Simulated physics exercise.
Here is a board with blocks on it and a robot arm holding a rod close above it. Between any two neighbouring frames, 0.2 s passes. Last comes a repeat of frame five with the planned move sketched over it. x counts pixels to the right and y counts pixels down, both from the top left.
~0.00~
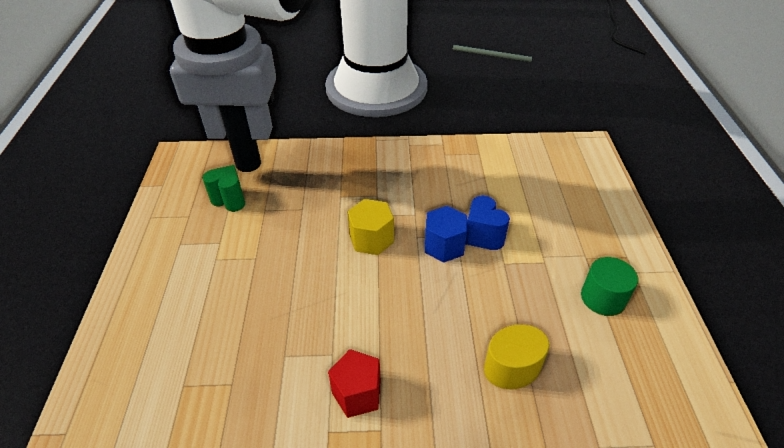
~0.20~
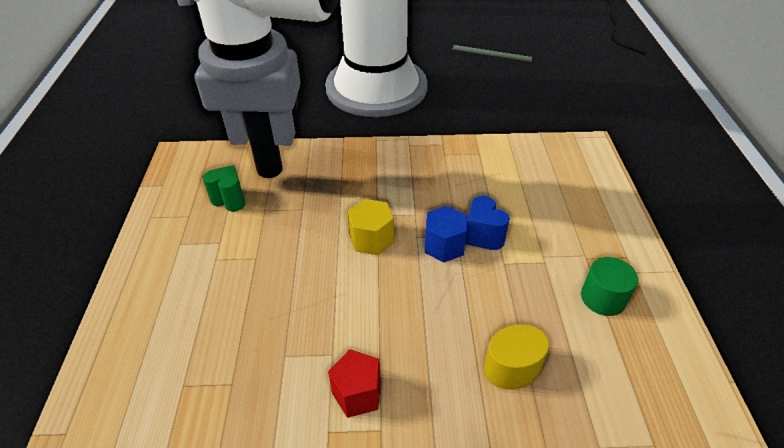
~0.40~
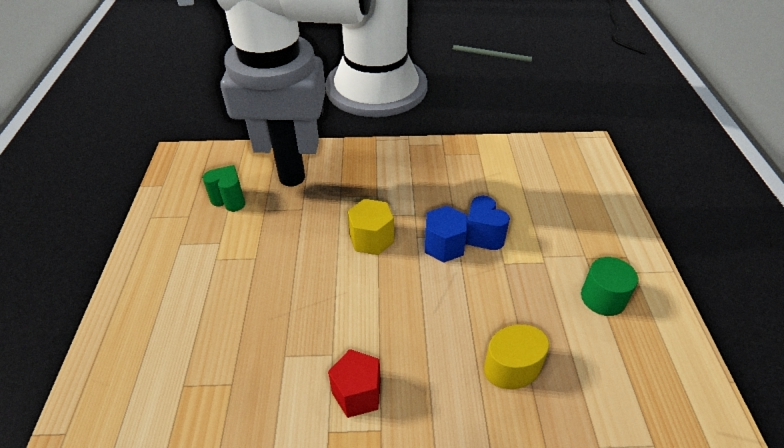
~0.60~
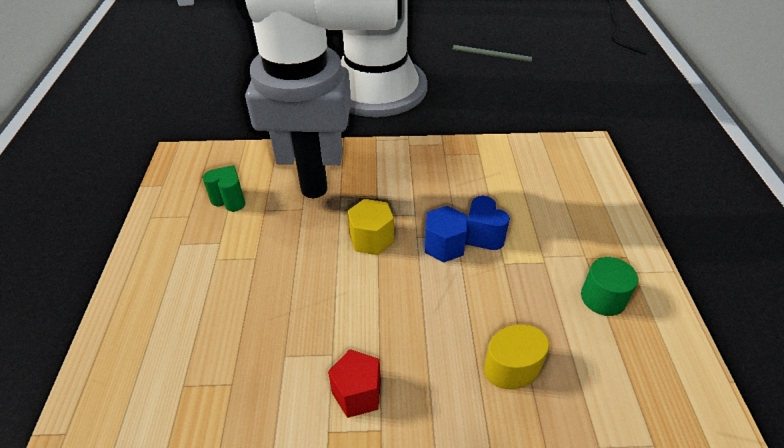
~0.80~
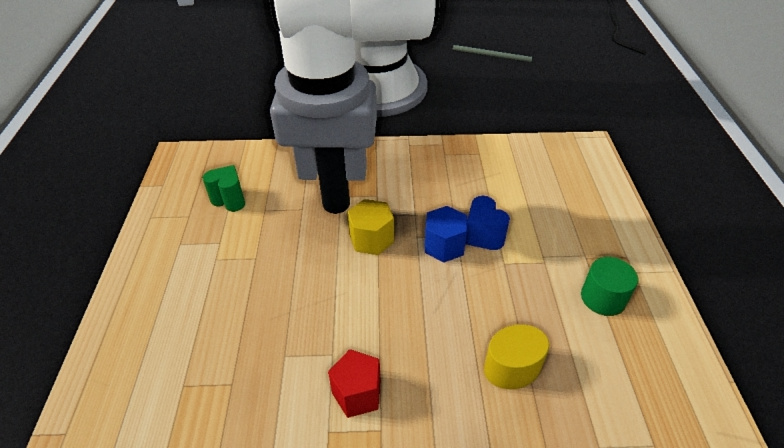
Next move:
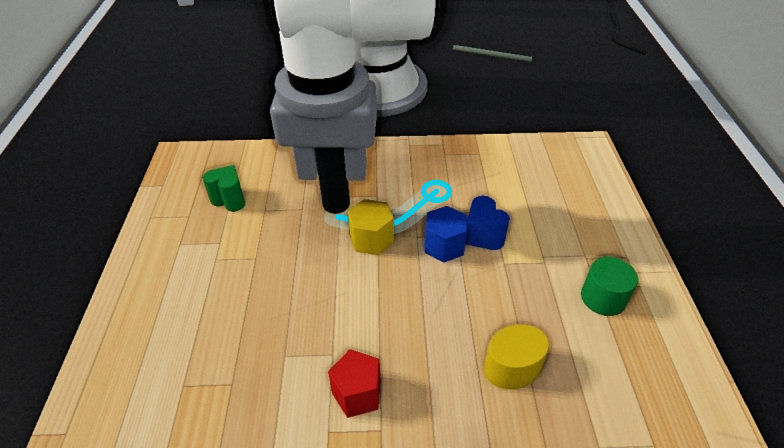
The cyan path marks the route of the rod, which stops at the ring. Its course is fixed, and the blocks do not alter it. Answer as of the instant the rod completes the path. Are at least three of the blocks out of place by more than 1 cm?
Final answer: No.
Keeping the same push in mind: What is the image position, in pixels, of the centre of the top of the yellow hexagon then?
Expect it around (392, 225).
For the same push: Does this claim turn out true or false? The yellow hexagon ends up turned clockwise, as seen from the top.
The statement is correct.
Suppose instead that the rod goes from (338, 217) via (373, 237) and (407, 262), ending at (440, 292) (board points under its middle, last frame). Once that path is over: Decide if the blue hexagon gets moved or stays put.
Shifted.
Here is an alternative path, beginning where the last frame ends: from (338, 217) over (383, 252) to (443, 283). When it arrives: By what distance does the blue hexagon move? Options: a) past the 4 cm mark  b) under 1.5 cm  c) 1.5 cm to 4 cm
Correct choice: C.
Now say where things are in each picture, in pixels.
In the first picture, rod tip (249, 165); block tops, yellow hexagon (371, 214); blue hexagon (447, 221).
In the second picture, rod (270, 171); blocks unchanged.
In the third picture, rod (293, 179); blocks unchanged.
In the fourth picture, rod (315, 191); blocks unchanged.
In the fifth picture, rod (337, 206); yellow hexagon (371, 214); blue hexagon (447, 221).
Path on the board, from (338, 217) by way of (377, 225) and (411, 212) to (436, 191).
What follows on the original path. One third of the way, rod (377, 214); yellow hexagon (388, 224), turned 30° clockwise.
Two thirds of the way, rod (412, 201); yellow hexagon (392, 225), turned 45° clockwise.
At the end, rod (437, 180); yellow hexagon (392, 225), turned 45° clockwise; blue hexagon in place.
